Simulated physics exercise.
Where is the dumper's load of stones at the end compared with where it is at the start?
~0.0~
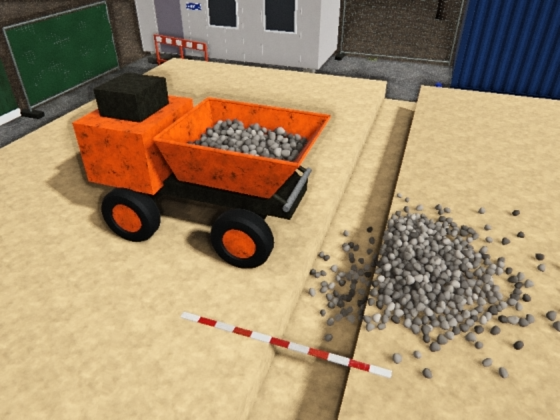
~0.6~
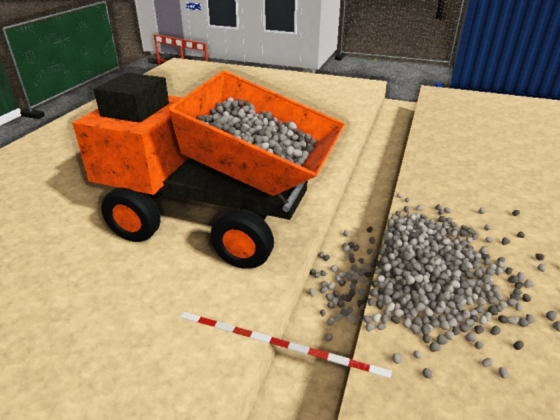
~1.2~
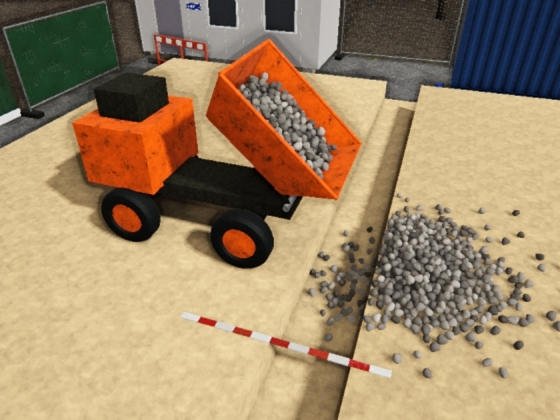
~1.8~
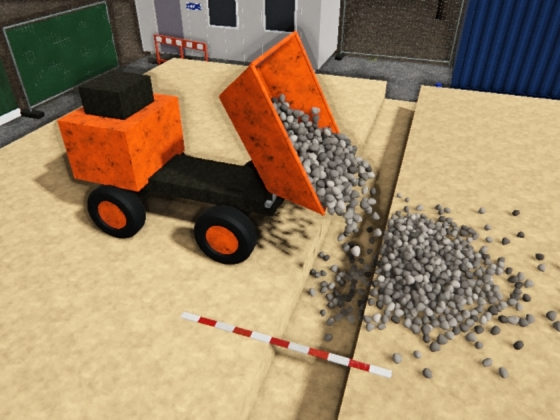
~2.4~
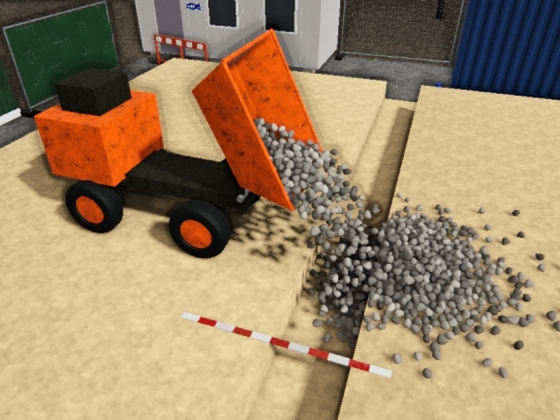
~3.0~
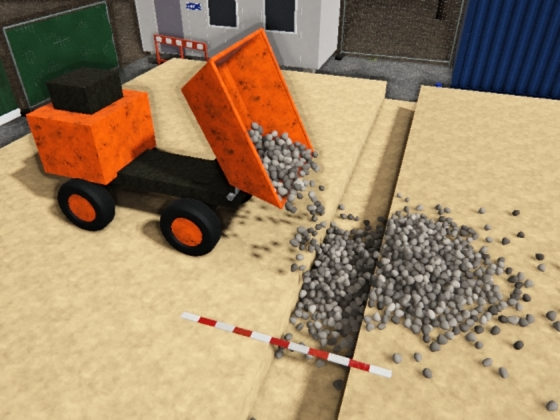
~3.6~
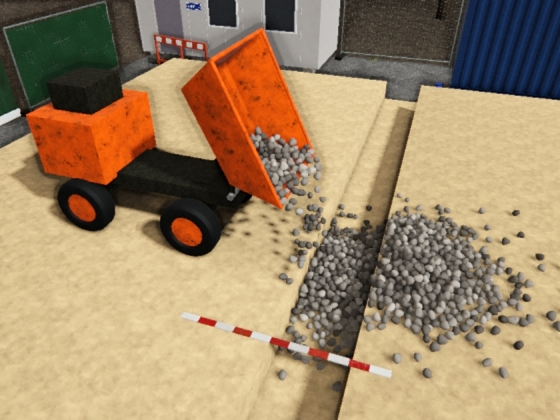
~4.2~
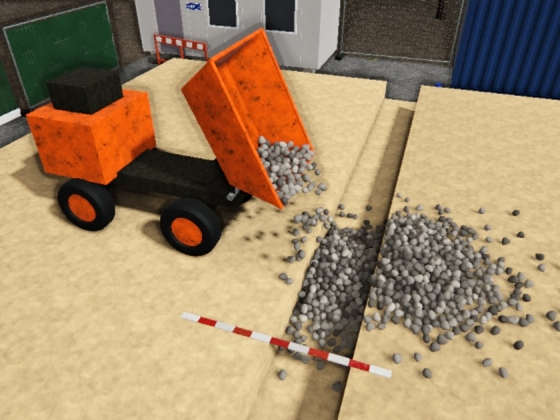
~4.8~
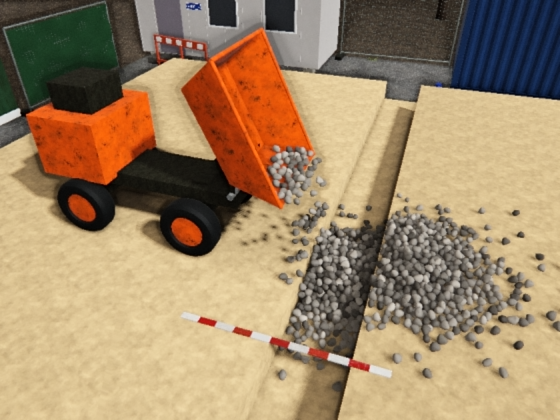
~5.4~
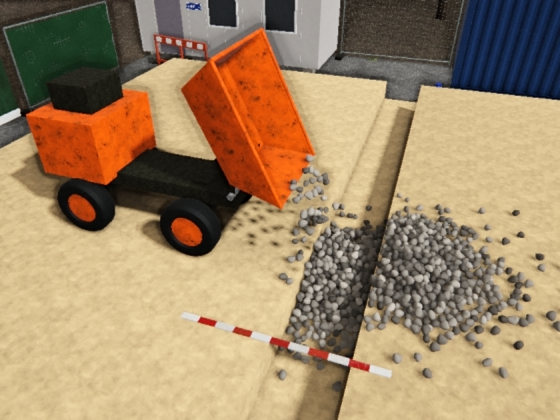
At the start the load sits up in the orange skip. By the end it lies lower and further right, mostly in the trench beside the older pile, with a few stones left near the skip's lip and the trench's near edge.
